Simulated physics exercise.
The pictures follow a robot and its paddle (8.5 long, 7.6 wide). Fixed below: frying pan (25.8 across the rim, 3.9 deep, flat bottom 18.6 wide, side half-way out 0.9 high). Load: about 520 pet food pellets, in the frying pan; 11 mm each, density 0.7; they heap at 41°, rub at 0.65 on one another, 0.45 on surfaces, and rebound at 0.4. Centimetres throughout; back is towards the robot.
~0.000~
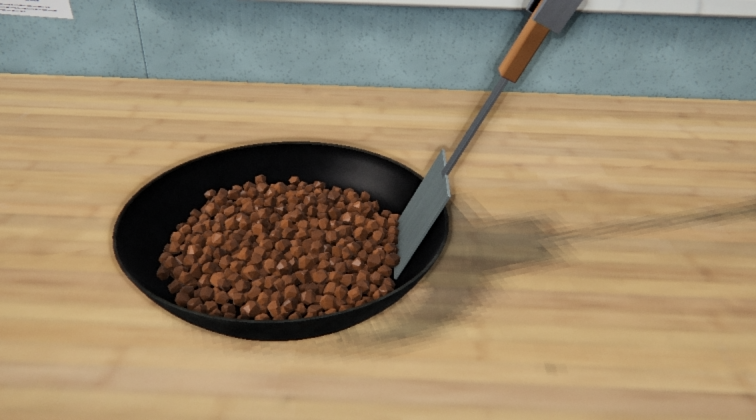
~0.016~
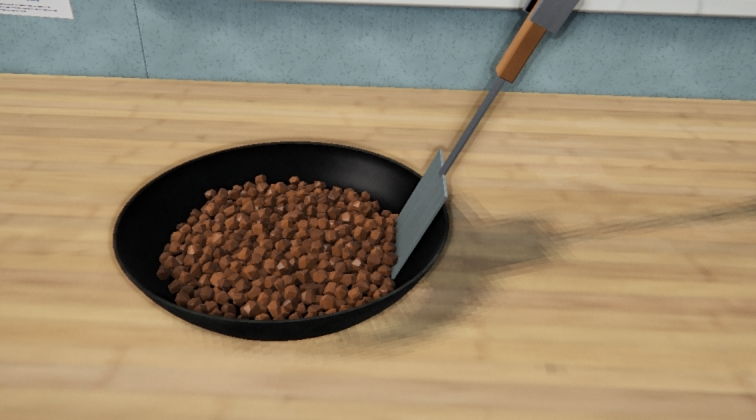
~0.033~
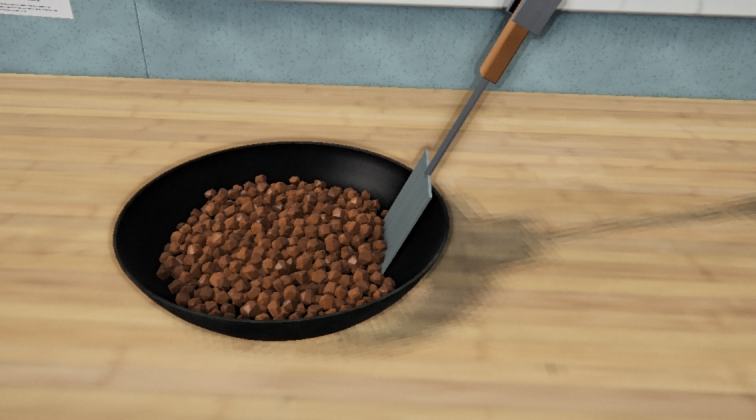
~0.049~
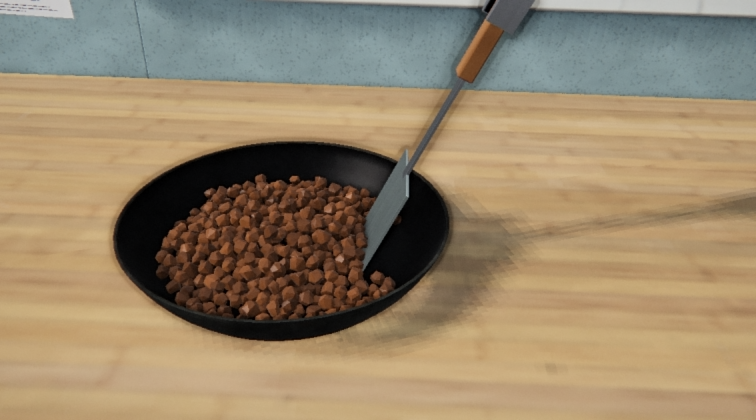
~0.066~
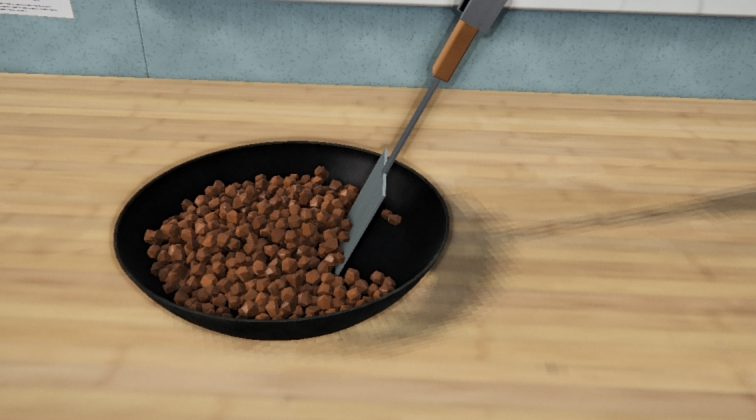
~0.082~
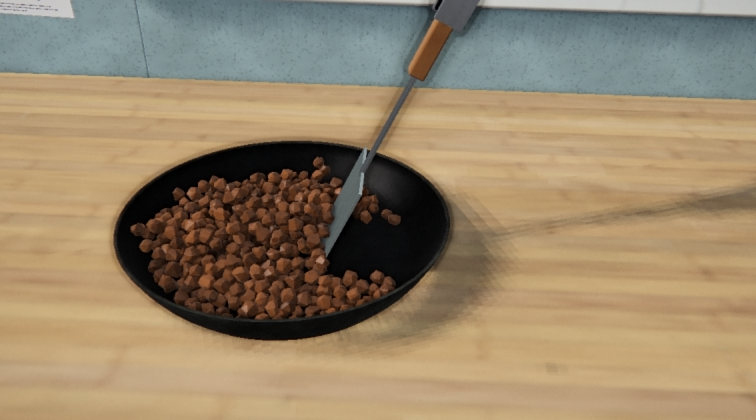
A metal spatula with a wooden grip pushed a heap of brown pellets leftward across a black frying pan on a wooden counter, leaving a few stragglers and a bare patch on the right.
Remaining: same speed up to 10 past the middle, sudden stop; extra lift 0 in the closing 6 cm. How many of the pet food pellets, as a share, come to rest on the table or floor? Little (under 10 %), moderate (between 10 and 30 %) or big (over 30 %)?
On the table or floor the share is big, over 30 %.
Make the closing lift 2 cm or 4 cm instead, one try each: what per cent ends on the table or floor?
Some 35 and 30 per cent.
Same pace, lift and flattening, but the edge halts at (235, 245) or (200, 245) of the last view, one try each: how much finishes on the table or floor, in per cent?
Some 5 and 15 per cent.
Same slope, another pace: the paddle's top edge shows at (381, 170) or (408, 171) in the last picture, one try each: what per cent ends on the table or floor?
About 35 and 25 per cent.
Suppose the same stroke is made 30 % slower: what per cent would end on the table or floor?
In that case some 30 per cent.
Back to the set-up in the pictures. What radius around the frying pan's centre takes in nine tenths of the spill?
About 35 cm.
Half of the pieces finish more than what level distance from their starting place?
Some 7 cm.
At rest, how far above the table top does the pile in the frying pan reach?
Roughly 5.0 cm.
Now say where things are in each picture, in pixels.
The first picture shows the paddle top edge at (446, 171), sloping 65°; upper third of the load around (282, 234), from x 165 to 395, top at y 180; 517 in the frying pan.
The second picture shows the paddle top edge at (444, 171), sloping 65°; upper third of the load around (283, 234), from x 165 to 395, top at y 180.
The third picture shows the paddle top edge at (429, 172), sloping 65°; upper third of the load around (287, 231), from x 165 to 395, top at y 180.
The fourth picture shows the paddle top edge at (407, 171), sloping 65°; upper third of the load around (282, 226), from x 160 to 395, top at y 180.
The fifth picture shows the paddle top edge at (385, 170), sloping 65°; upper third of the load around (274, 222), from x 150 to 395, top at y 170.
The sixth picture shows the paddle top edge at (363, 169), sloping 65°; upper third of the load around (262, 218), from x 135 to 395, top at y 160; 517 in the frying pan.
After 0.12 s, sloping 65°, highest piece 6 above the table; 517 in the frying pan.
After 0.16 s, sloping 65°, highest piece 6 above the table; 516 in the frying pan, 1 on the blade or in flight.
After 0.38 s, sloping 65°, highest piece 13 above the table; 321 in the frying pan, 109 on the table or floor, 87 on the blade or in flight.
After 1.43 s, sloping 65°, highest piece 5 above the table; 321 in the frying pan, 196 on the table or floor.
In the end, 321 in the frying pan, 196 on the table or floor. That is 38 % on the table or floor.
